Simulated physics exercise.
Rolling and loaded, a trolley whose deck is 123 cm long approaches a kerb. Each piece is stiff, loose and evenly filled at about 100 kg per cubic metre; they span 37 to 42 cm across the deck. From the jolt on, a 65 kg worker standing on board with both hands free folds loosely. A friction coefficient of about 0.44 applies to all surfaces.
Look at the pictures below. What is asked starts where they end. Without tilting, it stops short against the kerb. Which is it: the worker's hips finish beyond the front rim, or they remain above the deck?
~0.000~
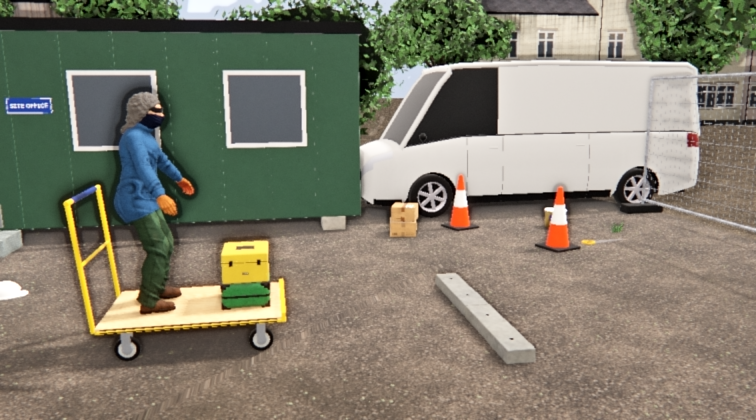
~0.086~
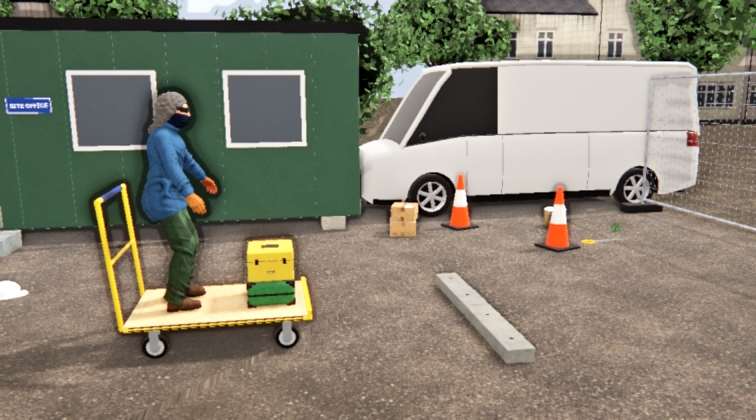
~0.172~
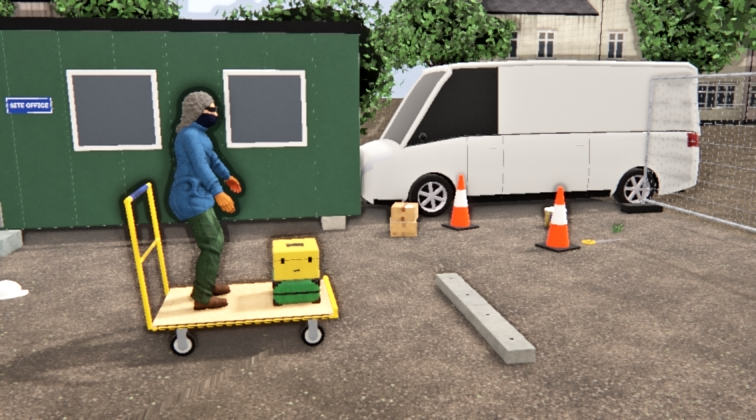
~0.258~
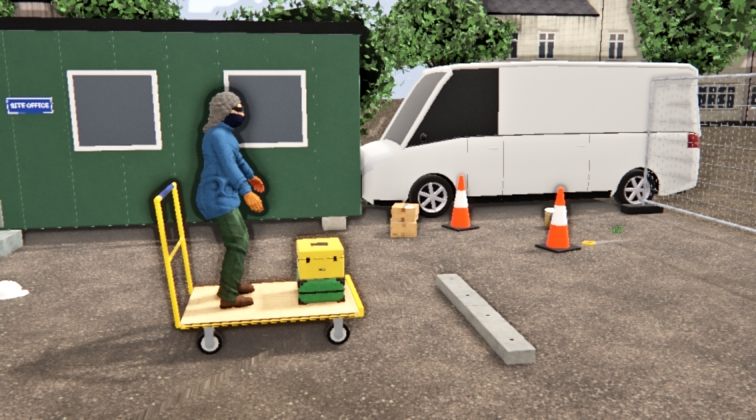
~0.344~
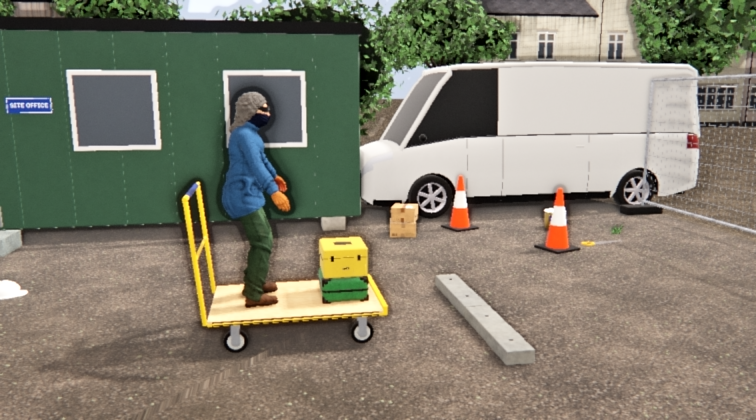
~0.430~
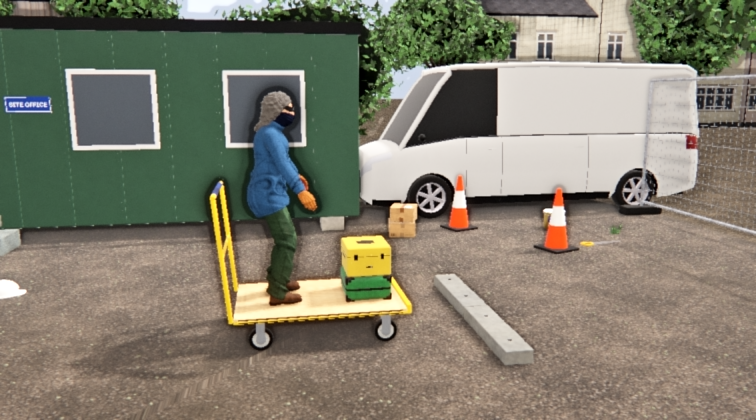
The worker's hips finish beyond the front rim.
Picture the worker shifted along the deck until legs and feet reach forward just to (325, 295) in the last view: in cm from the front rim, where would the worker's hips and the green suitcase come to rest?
Result: Hips 30 cm past rim; green 30 cm behind rim.
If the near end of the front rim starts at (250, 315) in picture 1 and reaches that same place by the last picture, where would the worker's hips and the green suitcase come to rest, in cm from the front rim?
Hips 90 past, green 30 past.
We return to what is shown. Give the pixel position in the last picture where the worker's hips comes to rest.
Roughly pixel (583, 289).
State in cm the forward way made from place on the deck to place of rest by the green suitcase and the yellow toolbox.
Green 50, yellow 170; both in cm.
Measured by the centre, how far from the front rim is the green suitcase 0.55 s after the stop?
Roughly 20 cm behind it.
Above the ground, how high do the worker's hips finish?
They finish some 15 cm off the ground.
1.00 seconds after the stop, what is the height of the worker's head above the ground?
10 cm above it.
After 0.72 s the deck stops.
After 1.27 s the worker's hips are 20 cm behind the rim, near (453, 216) in the last picture's view.
After 1.72 s the worker's hips are 50 cm past the rim, near (533, 270) in the last picture's view.
Final state at 4.4 s, past the rim, green suitcase, yellow toolbox and the worker's hips; nothing is left behind it.
